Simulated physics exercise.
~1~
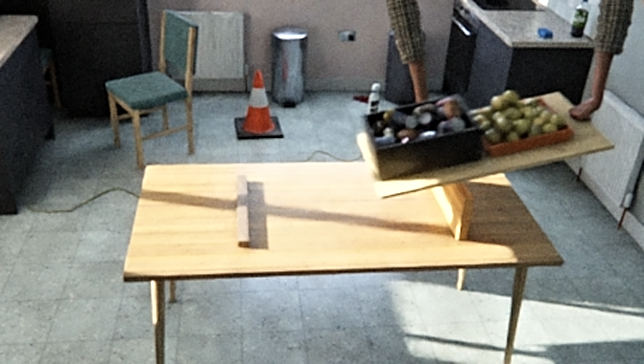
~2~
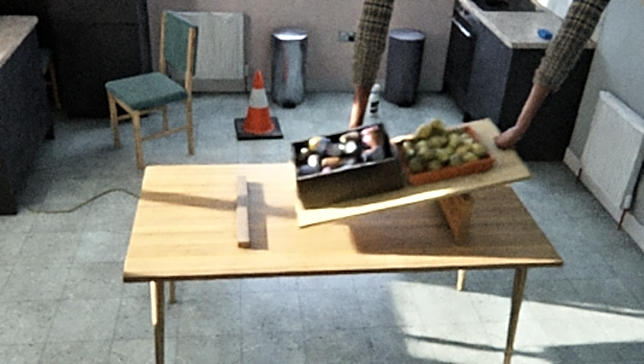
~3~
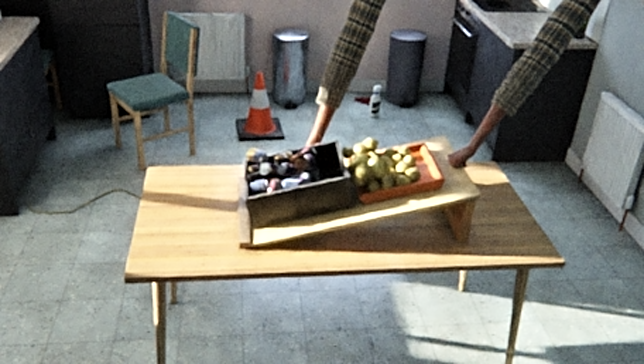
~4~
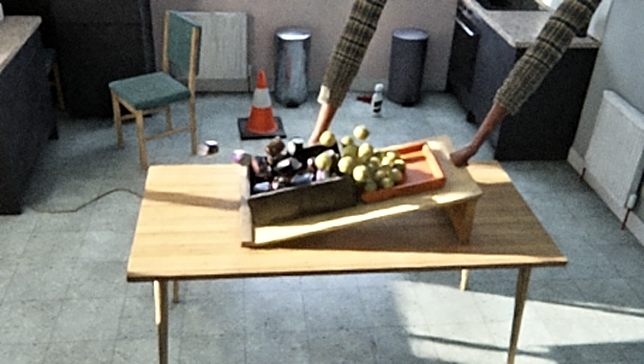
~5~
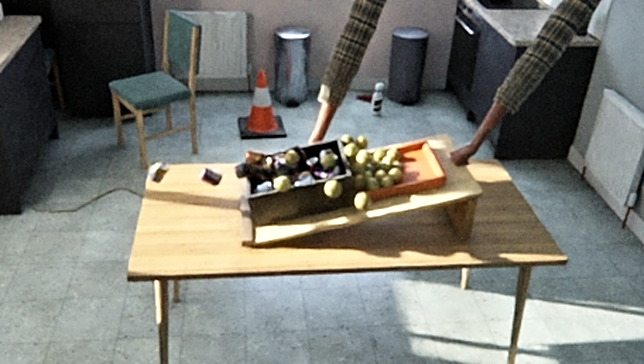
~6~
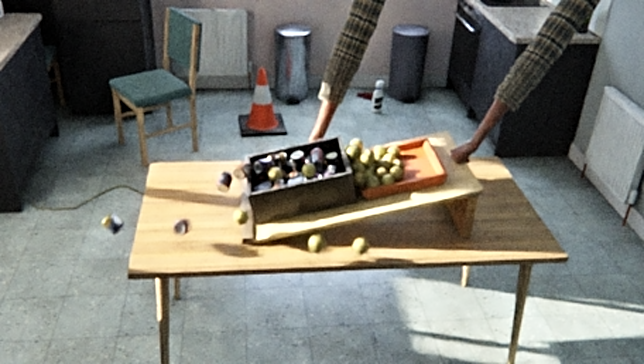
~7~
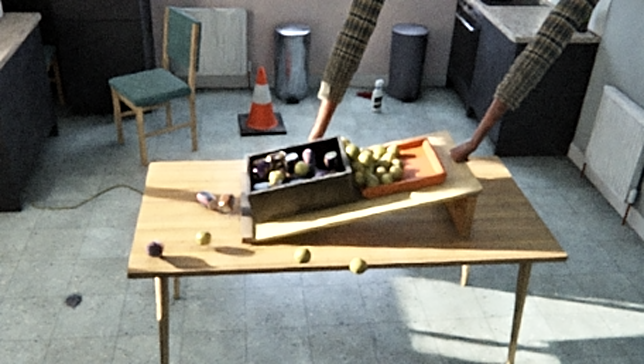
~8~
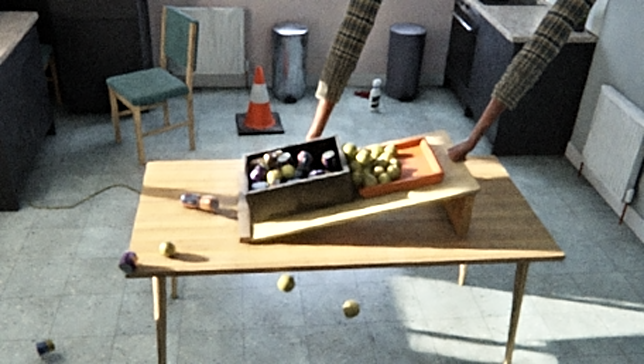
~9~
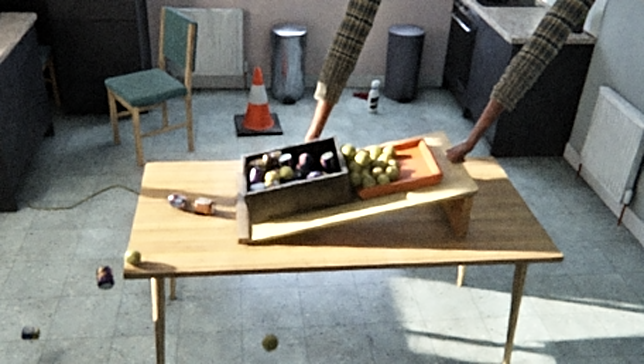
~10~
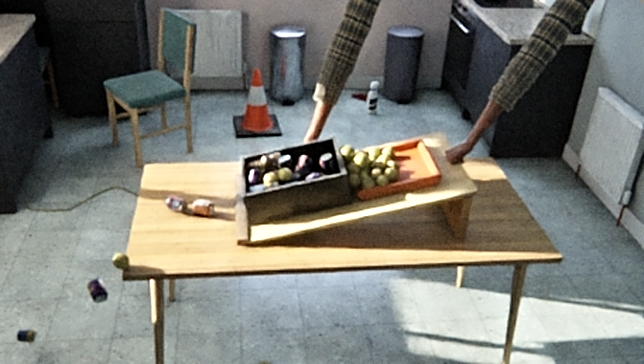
The video shows two hands bringing a sloping board with a black box of mini cans and an orange box of yellow apples down onto a wooden table, where it stops abruptly; several cans and apples spill out, some dropping to the floor, while most remain in the boxes.
